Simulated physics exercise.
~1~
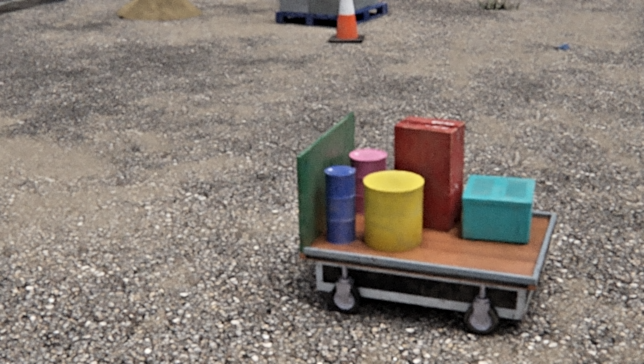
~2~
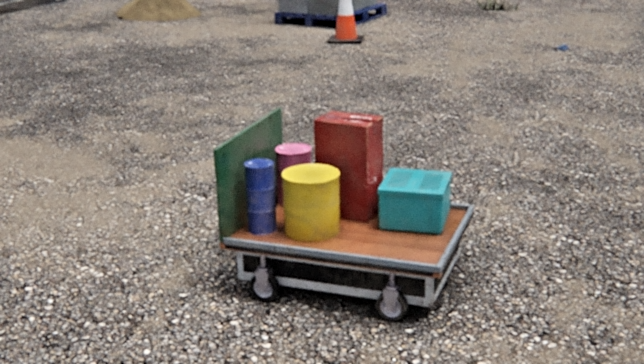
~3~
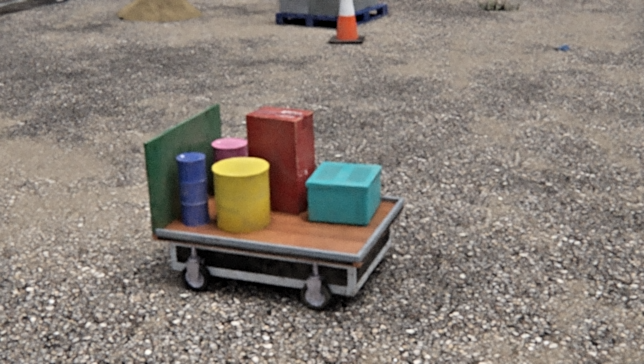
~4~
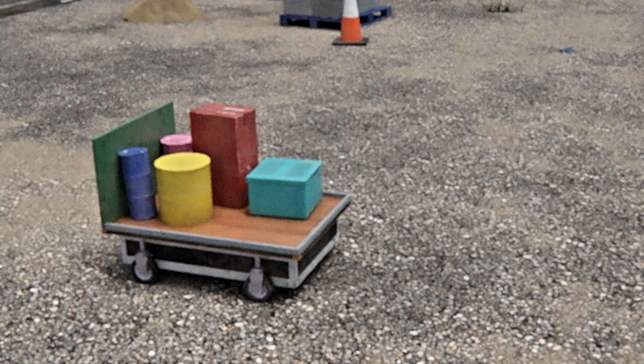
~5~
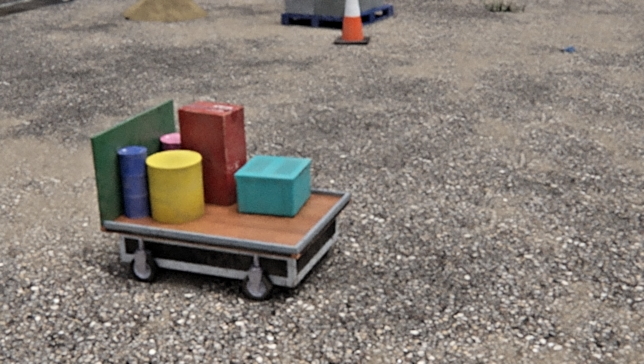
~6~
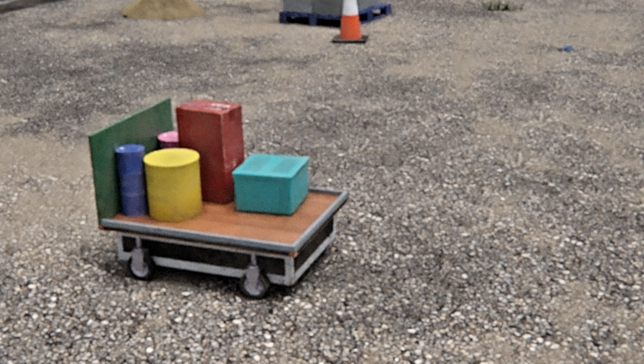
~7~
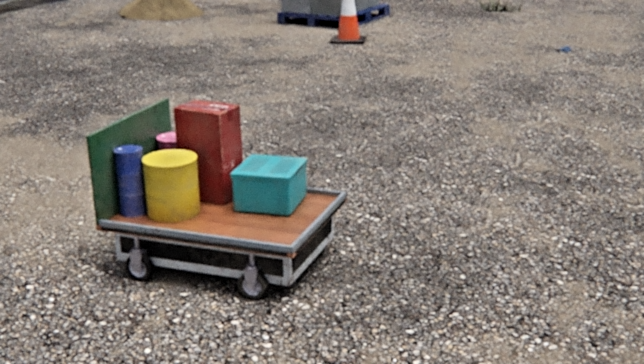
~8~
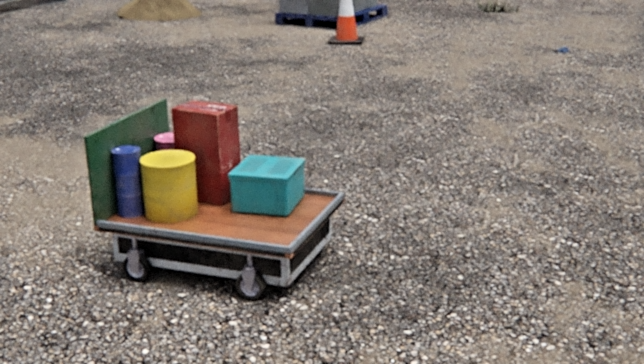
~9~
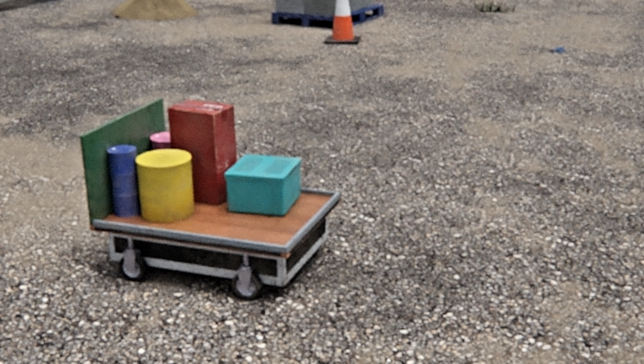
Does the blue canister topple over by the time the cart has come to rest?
No, the blue canister stays upright beside the green board after the cart stops.
A flat cart with a tall green board at its left end rolls leftward across a gravel yard, seen from slightly above by a gently swaying camera. On its brown deck stand a blue canister, a pink canister, a yellow pail, a tall red box and a turquoise tote, while an orange and white cone stands in the background. The cart comes to a stop at the left, and the red box and turquoise tote shift slightly toward the board. After that the load stays still, with everything upright on the deck.
